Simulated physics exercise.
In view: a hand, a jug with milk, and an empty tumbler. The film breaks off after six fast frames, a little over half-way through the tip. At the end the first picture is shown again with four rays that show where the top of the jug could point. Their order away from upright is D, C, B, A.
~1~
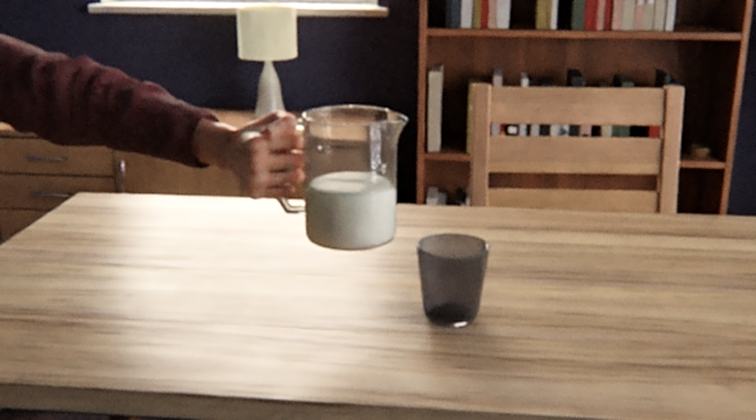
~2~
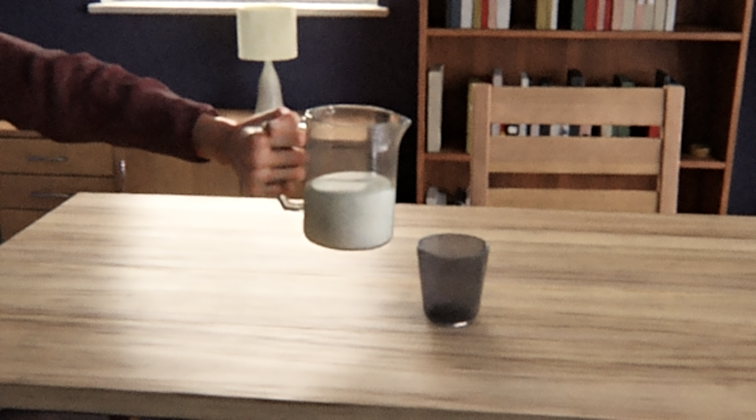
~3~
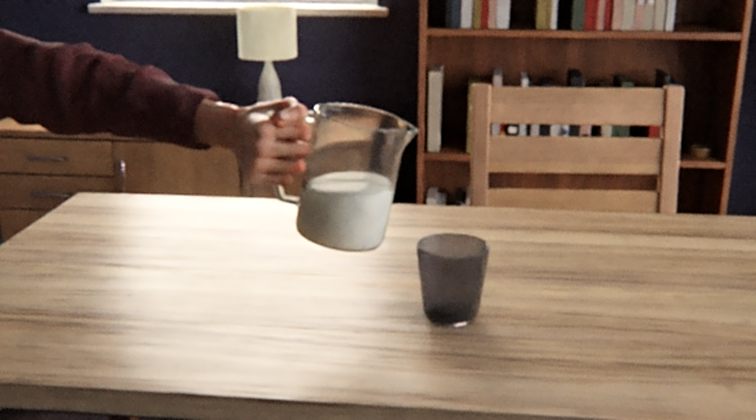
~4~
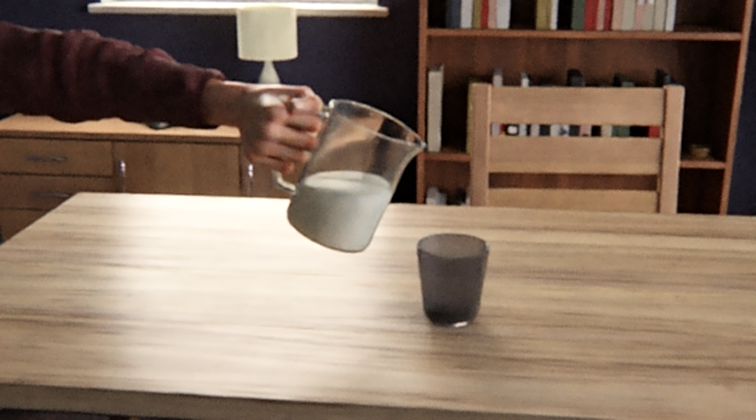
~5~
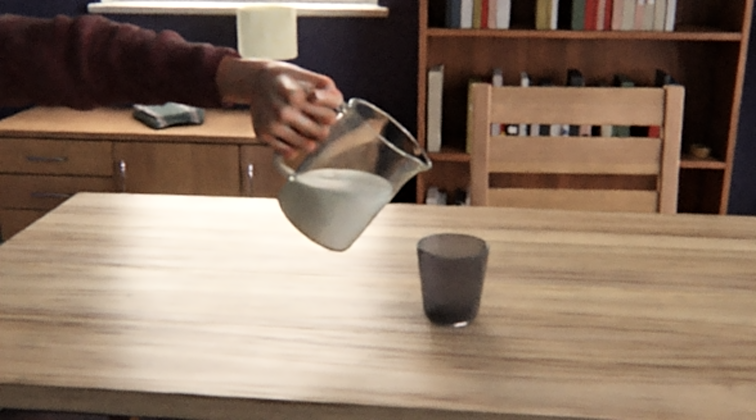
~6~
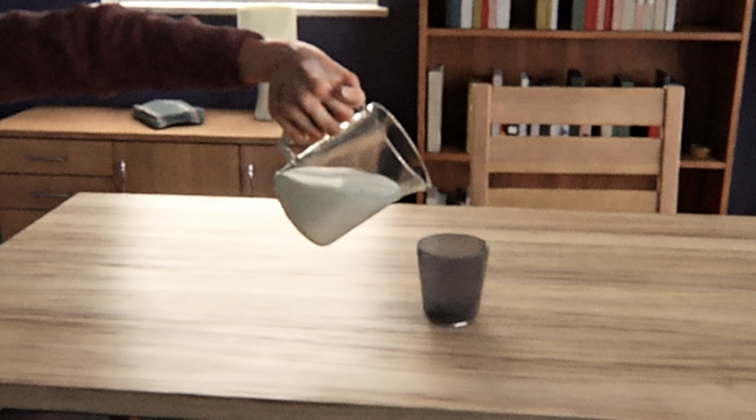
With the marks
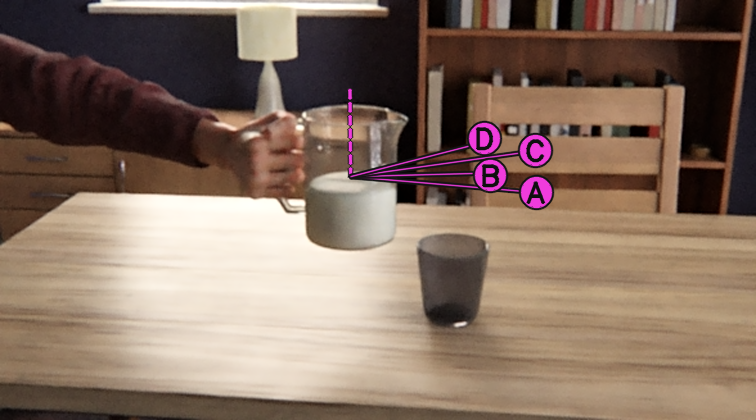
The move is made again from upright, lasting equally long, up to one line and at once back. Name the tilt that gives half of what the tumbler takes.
Take D.
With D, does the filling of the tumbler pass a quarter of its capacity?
Yes, it does.
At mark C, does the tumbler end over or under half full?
Over half.
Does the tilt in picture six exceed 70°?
No, it does not.
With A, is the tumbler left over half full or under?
Over.
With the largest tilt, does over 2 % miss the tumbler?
Yes.
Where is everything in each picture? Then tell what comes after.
The first frame shows upright, lip at (406, 119); rim of the tumbler round (453, 245); nothing has left yet.
The second frame shows tipped about 3°, lip at (409, 122); nothing has left yet.
The third frame shows tipped about 11°, lip at (416, 131); nothing has left yet.
The fourth frame shows tipped about 23°, lip at (425, 146); nothing has left yet.
The fifth frame shows tipped about 38°, lip at (431, 166); nothing has left yet.
The sixth frame shows tipped about 53°, lip at (431, 187); nothing has left yet.
On the marked copy, A at (519, 191); B at (472, 173); C at (518, 153); D at (468, 146).
For mark A, the tumbler ends with about 91 % of what it can hold; 20 % of the milk is spilt.
For mark B, the tumbler ends with about 86 % of what it can hold; 9 % of the milk is spilt.
For mark C, the tumbler ends with about 71 % of what it can hold.
For mark D, the tumbler ends with about 48 % of what it can hold.
